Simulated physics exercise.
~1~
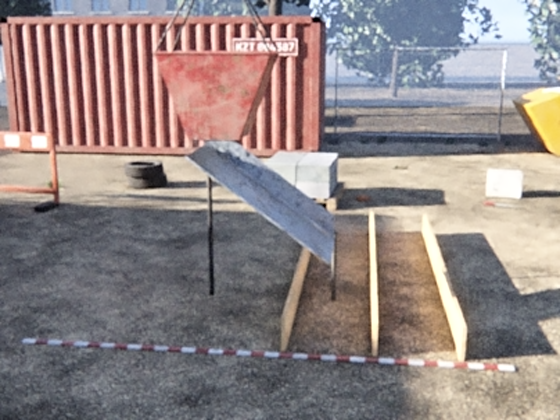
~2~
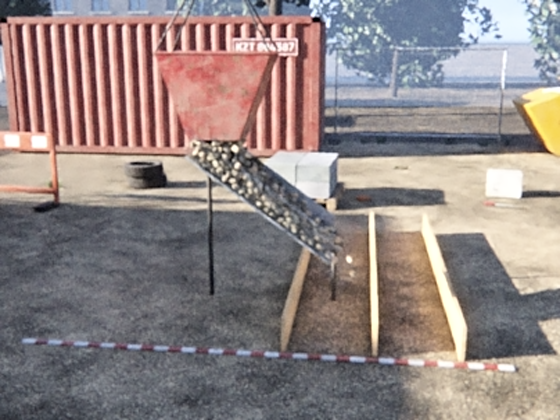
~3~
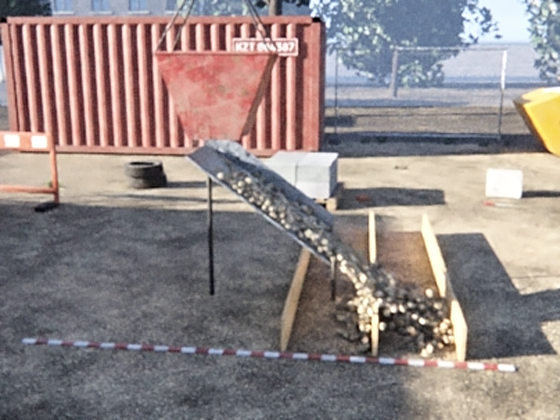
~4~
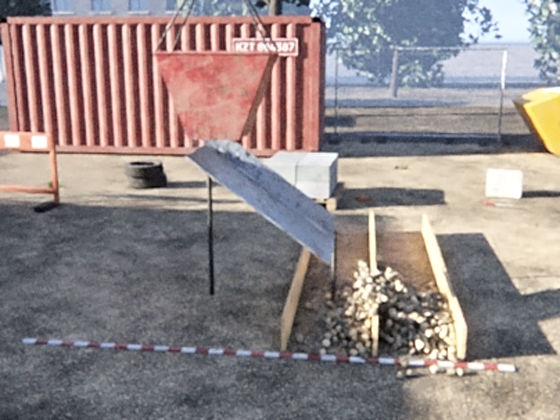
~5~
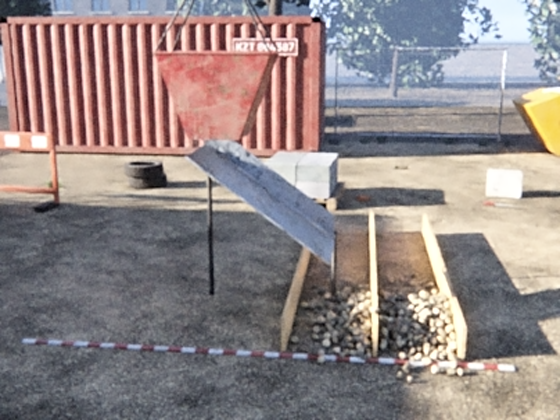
Red hopper releasing crushed rock down a sloping steel slide into two board-sided bays, most of it settling in the right one.
